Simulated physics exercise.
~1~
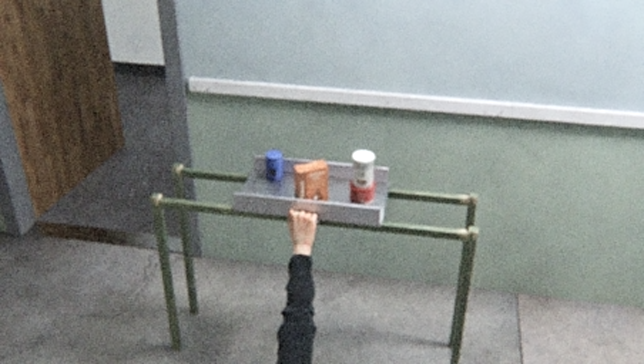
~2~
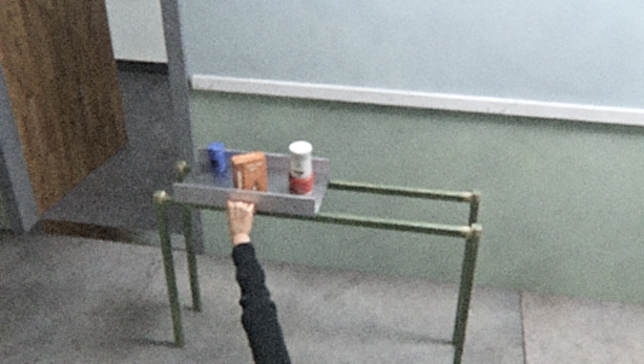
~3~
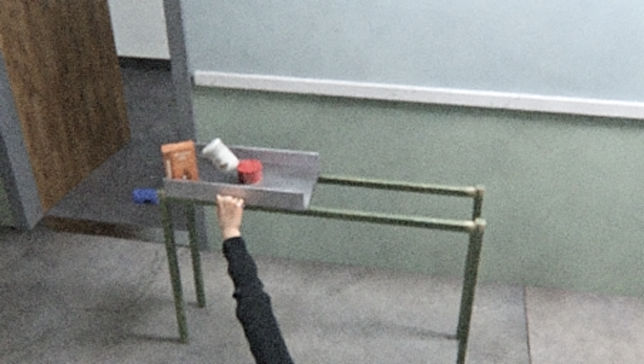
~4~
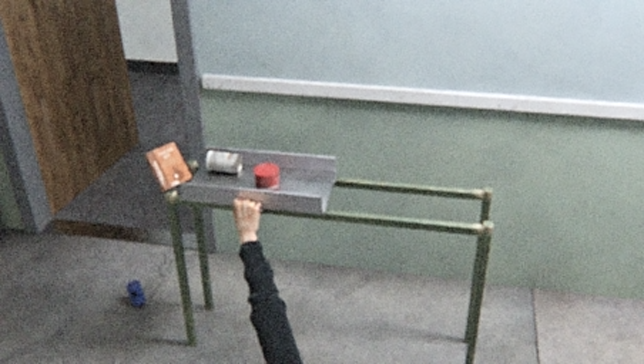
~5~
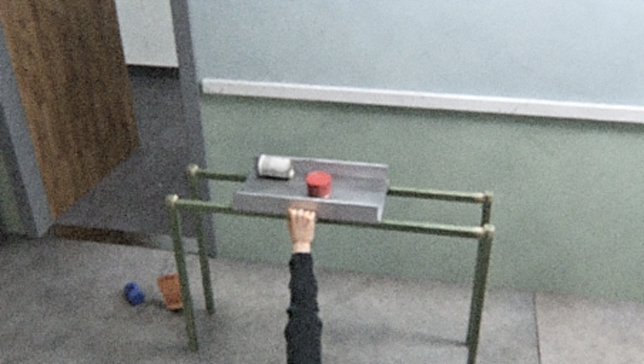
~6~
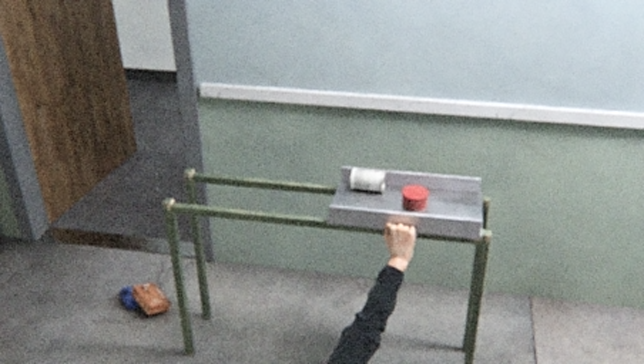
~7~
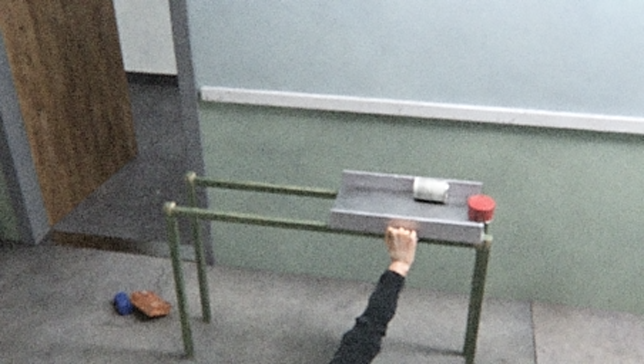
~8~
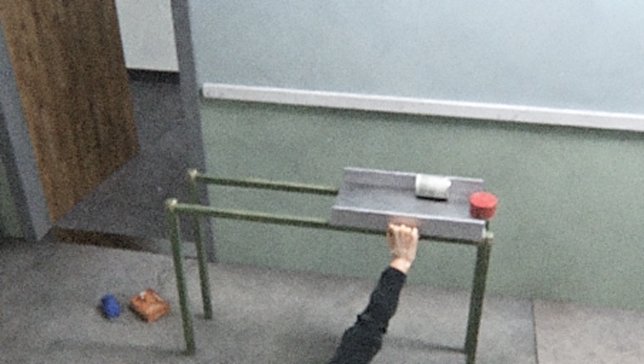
At the start, a hand grips the front of a grey tray resting on green rails, holding a blue jar, an orange packet, and a white tin standing behind a red tub. The hand slides the tray left, and the blue jar drops off the left end while the white tin tips over. The packet leans over the edge and falls to the floor too as the tray starts back right. The hand pushes the tray to the right end, where the tin and tub slide further along it. Finally, the tin lies on its side, the tub sits at the tray's right edge, and the jar and packet lie on the floor.
